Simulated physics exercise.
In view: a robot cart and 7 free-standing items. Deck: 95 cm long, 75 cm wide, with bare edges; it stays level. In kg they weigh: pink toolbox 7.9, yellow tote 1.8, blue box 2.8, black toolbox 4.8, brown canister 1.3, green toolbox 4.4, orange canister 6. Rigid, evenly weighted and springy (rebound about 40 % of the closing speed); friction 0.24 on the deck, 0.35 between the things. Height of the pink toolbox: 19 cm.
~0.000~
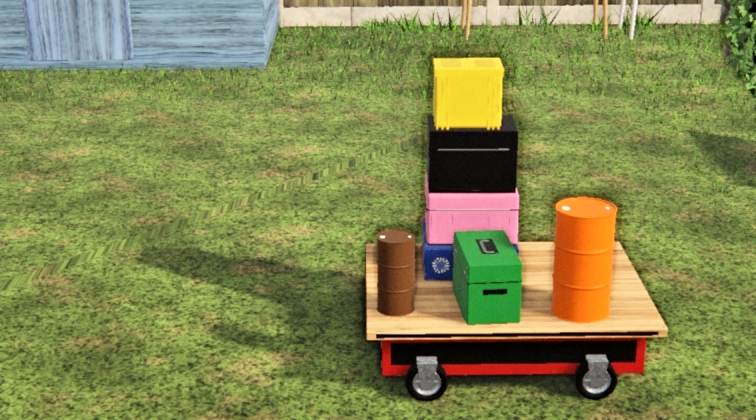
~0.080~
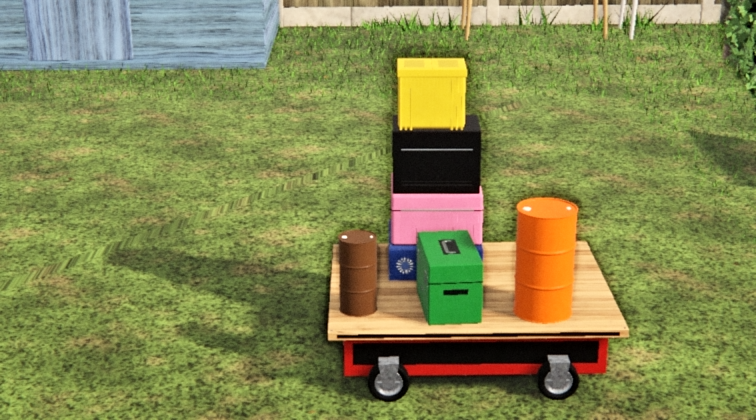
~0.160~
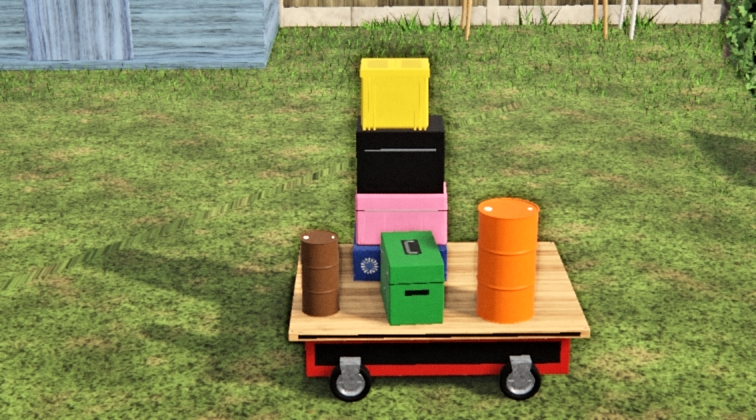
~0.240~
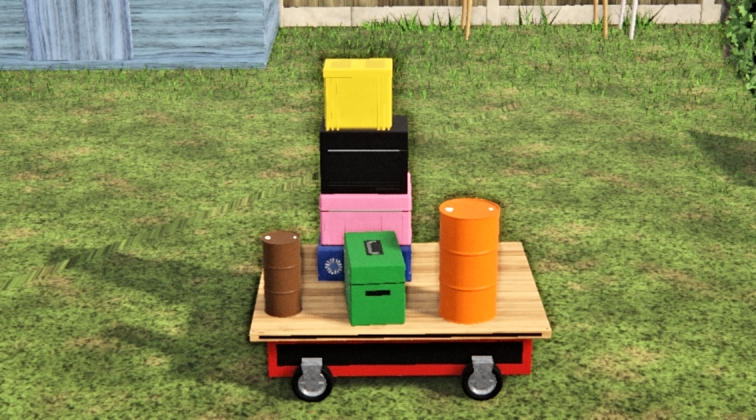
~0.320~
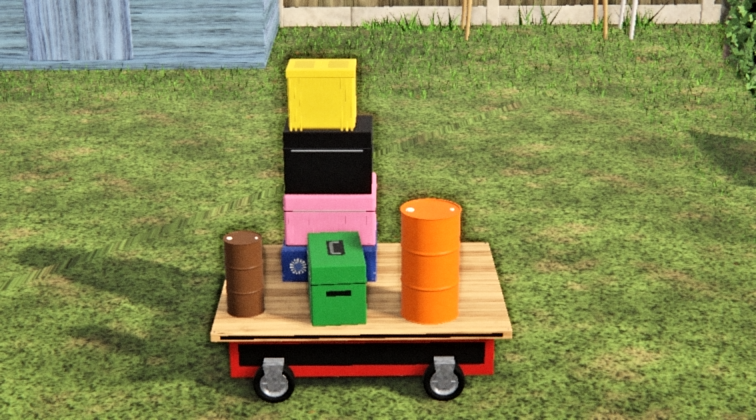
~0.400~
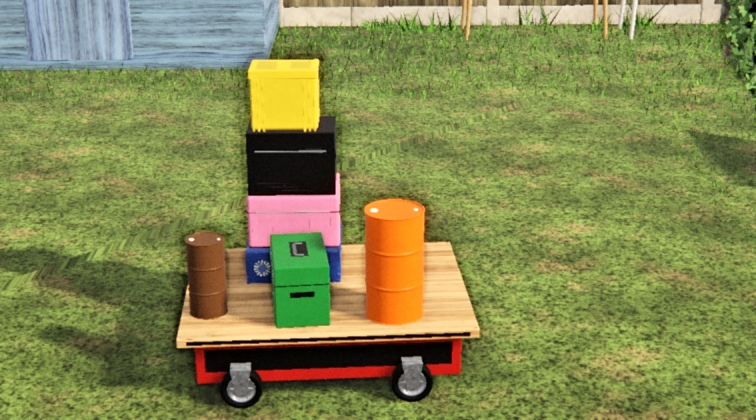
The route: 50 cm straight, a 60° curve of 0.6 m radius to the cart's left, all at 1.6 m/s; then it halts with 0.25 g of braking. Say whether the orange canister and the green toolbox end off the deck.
The orange canister is still aboard, the green toolbox is still aboard.
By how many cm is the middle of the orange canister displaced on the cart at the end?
About 18 cm.
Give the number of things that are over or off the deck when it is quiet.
5 of them.
By 0.60 s, 96 cm covered, turned 30°; green toolbox 19 cm from its spot near (213, 289); orange canister 7 cm from its spot near (319, 268); brown canister 35 cm from its spot.
By 0.90 s, 144 cm covered, turned 60°; pink toolbox, yellow tote, blue box, black toolbox and brown canister now off the deck; green toolbox 47 cm from its spot near (89, 326); orange canister 18 cm from its spot near (226, 295).
By 1.30 s, 188 cm covered, turned 60°; green toolbox 49 cm from its spot; orange canister 19 cm from its spot near (131, 350).
When it is over (2.0 s), off the deck, pink toolbox, yellow tote, blue box, black toolbox and brown canister; not toppled but over 10 cm from the start, green toolbox and orange canister. In the last view, orange canister near (110, 363).
